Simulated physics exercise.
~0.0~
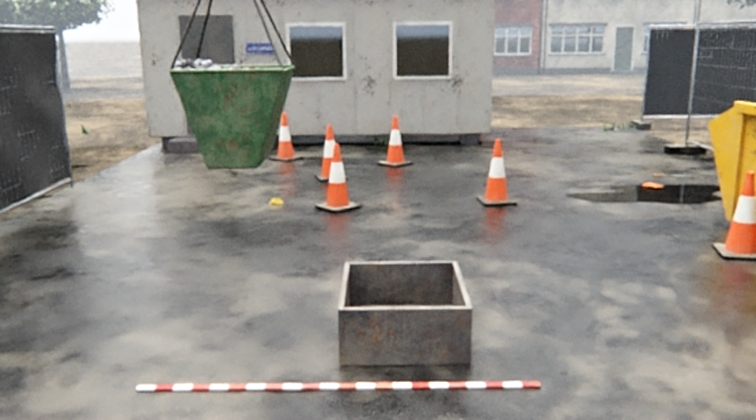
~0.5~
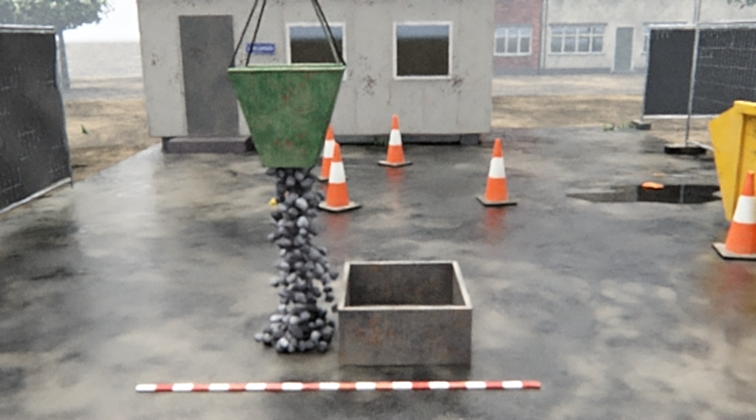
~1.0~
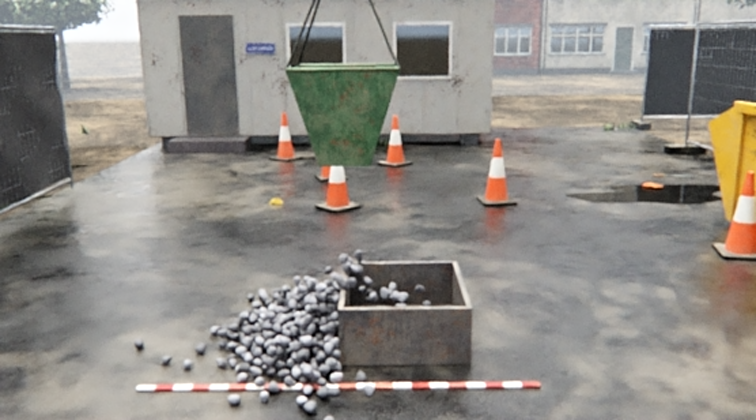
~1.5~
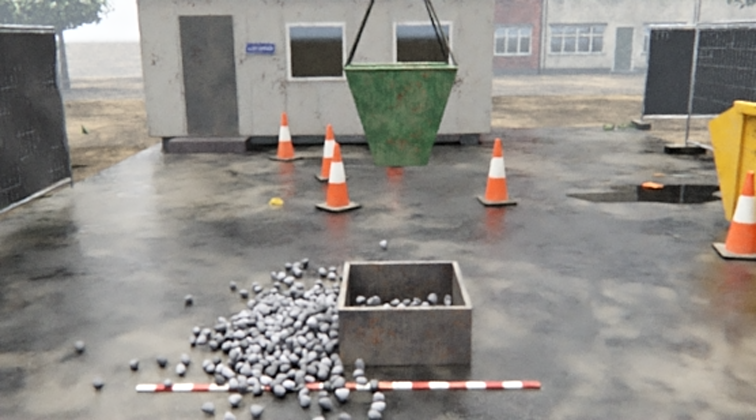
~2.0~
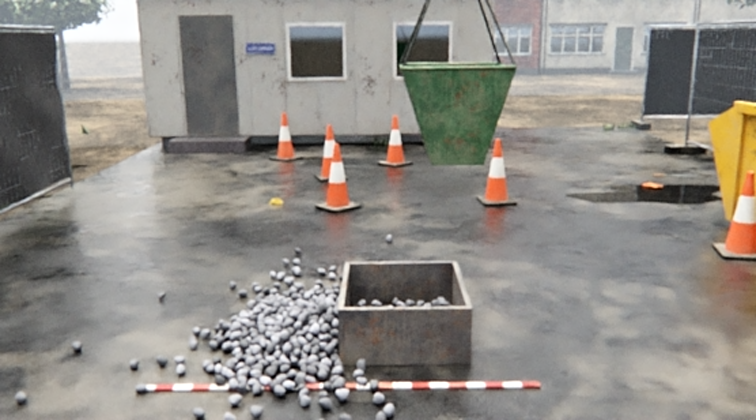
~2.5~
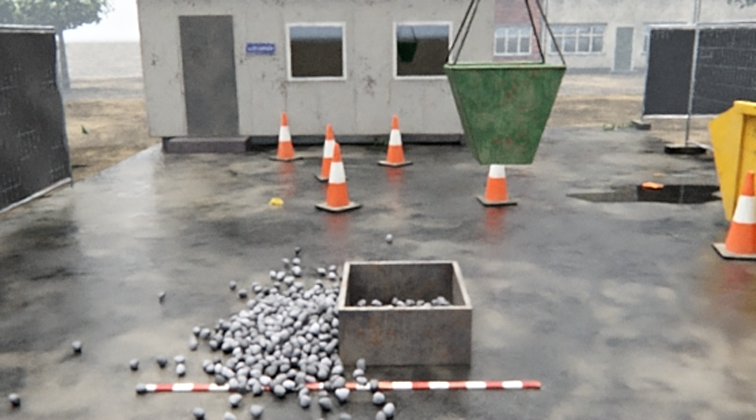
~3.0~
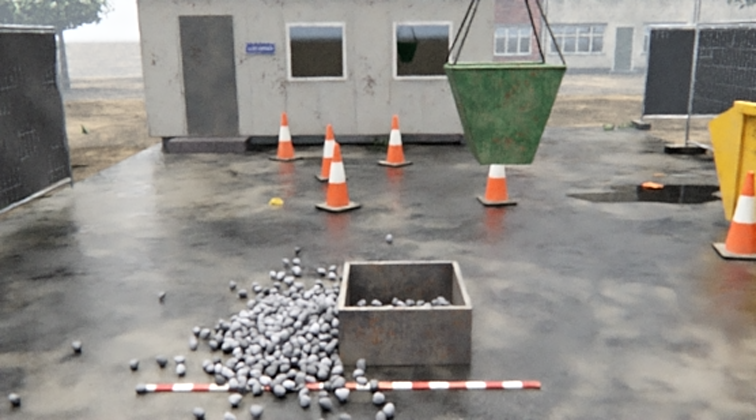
A green skip hanging from cables moves rightwards across a wet yard and drops its grey stones from the bottom too early, so most pile up left of the open bin and only a few land inside, while the emptied skip travels on right and stops.
